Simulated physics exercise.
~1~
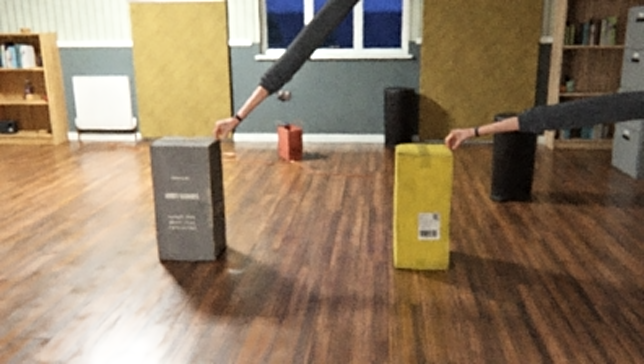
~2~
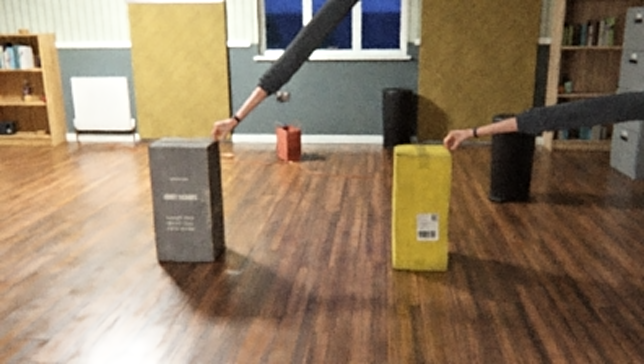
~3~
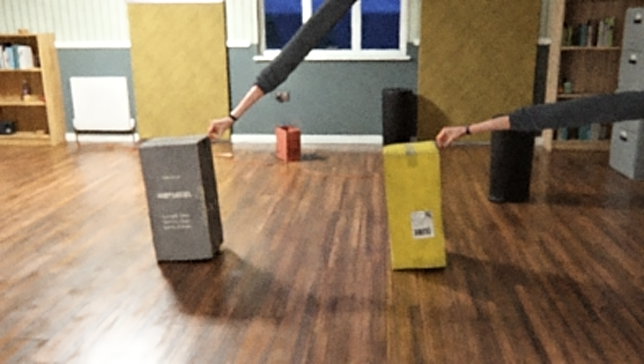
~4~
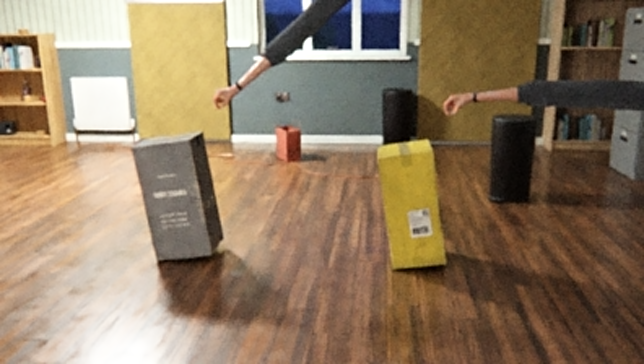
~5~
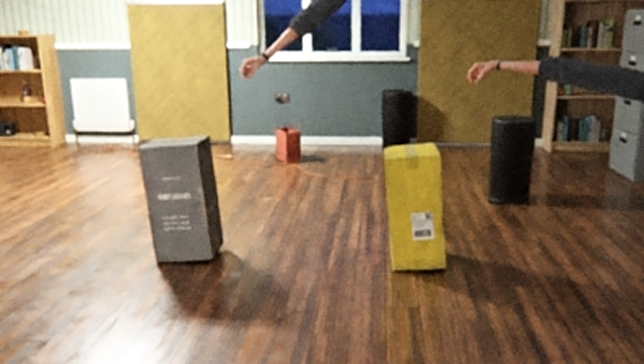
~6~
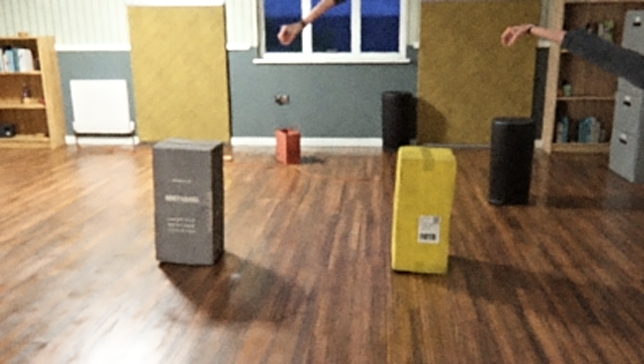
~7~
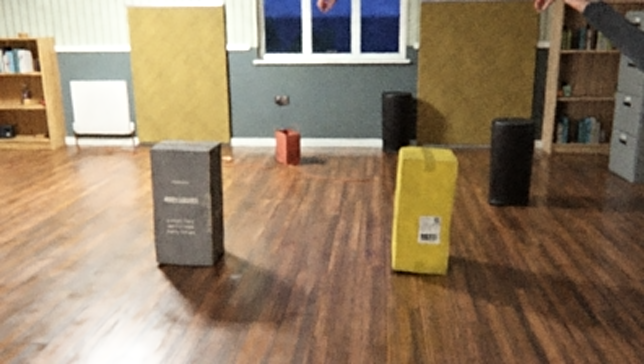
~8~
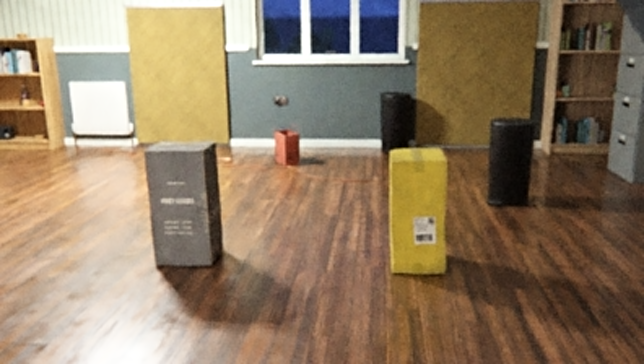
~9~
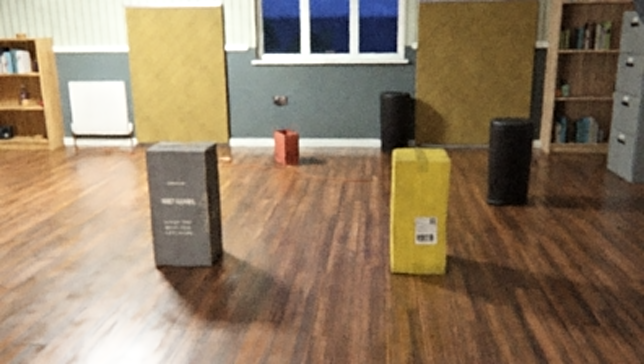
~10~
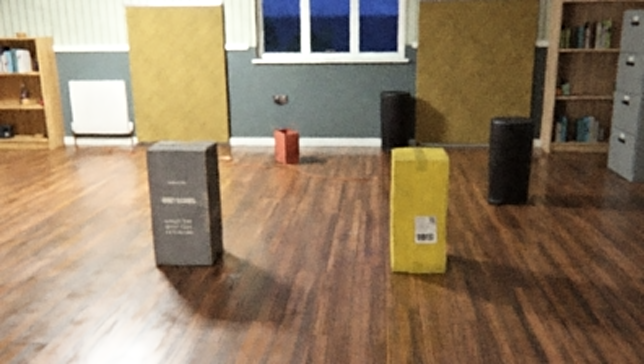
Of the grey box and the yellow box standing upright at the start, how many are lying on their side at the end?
None of them are. Both the grey box and the yellow box rock back after the hands let go and end up standing upright.
